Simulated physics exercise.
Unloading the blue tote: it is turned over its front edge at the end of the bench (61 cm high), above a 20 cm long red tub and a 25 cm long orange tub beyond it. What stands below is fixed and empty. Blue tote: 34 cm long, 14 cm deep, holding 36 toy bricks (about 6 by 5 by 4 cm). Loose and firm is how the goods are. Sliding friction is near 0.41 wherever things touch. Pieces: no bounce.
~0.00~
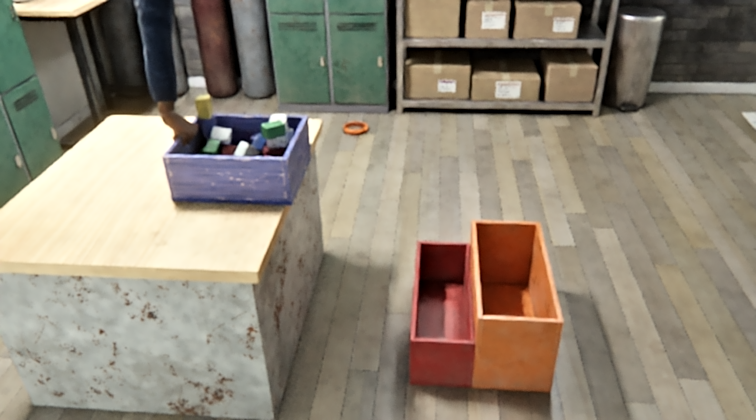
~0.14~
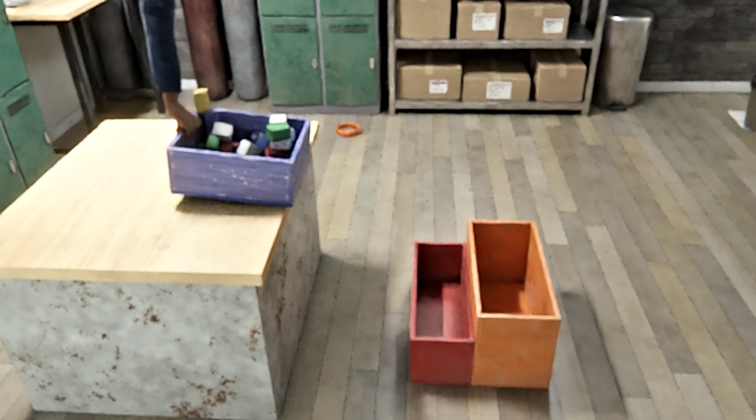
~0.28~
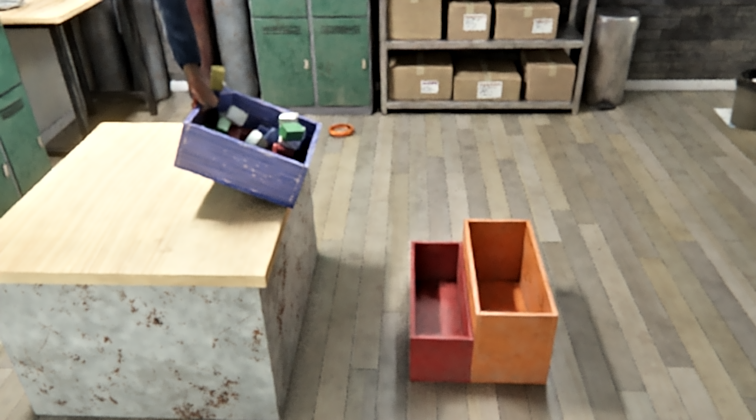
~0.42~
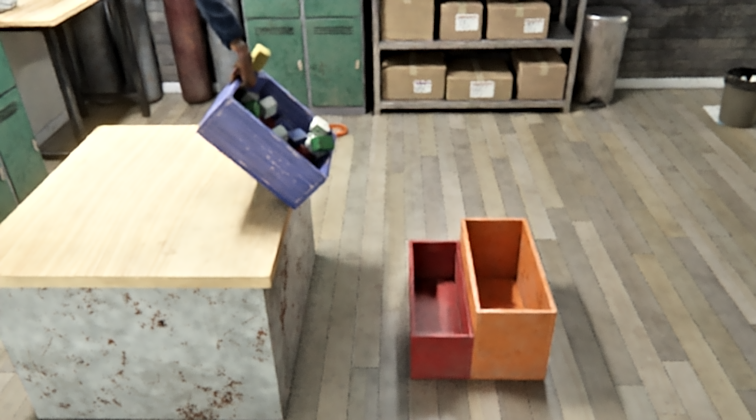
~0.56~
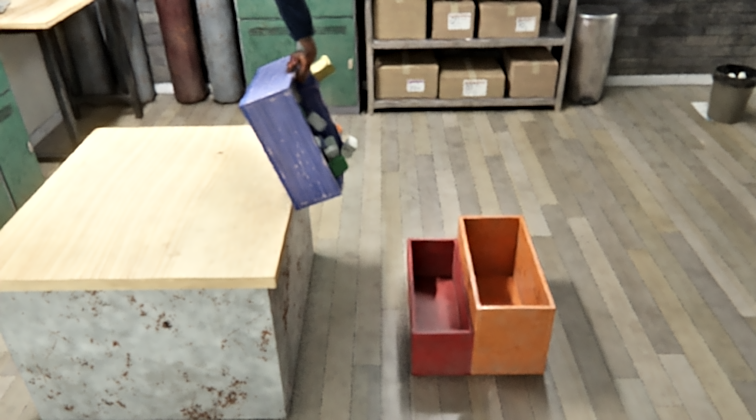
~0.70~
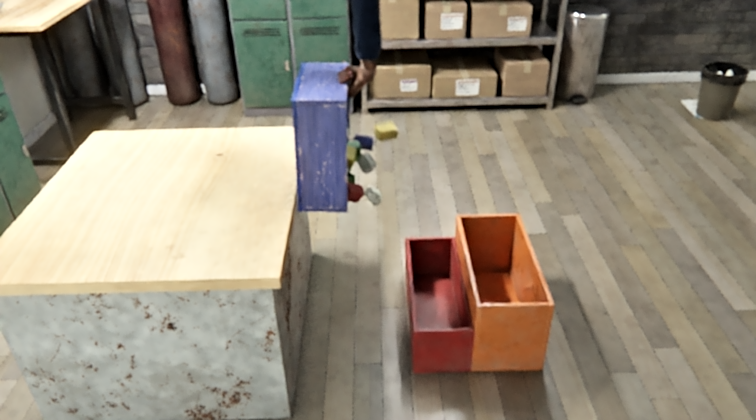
In a workshop, a hand tips a blue tote over the bench's end, and toy bricks tumble out.
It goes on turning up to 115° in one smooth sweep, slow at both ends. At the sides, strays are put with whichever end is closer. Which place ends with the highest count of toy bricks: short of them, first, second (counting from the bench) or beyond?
Highest count: Before.
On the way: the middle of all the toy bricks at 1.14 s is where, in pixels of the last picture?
I'd put it close to (389, 276).
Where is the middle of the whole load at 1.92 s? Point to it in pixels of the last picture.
Somewhere about (402, 308) in pixels.
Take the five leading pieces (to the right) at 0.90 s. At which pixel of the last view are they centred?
Around (429, 264) in pixels.
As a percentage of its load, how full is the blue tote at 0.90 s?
Share still inside is roughly 60 %.
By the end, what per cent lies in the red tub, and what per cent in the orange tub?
Shares, in order: About 40 percent and 0 percent.
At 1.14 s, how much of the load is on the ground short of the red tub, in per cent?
Estimated fraction: Some 10 percent.
After 0.90 s, tilt 113°; 22 still in the blue tote, 3 in the red tub, 1 on the ground short of the red tub and 10 in the air.
After 1.14 s, tilt 115°; 8 still in the blue tote, 13 in the red tub, 4 on the ground short of the red tub and 11 in the air.
After 1.48 s, tilt 115°; 1 still in the blue tote, 15 in the red tub, 13 on the ground short of the red tub and 7 in the air.
Outcome (at 1.92 s), 15 in the red tub and 21 on the ground short of the red tub.
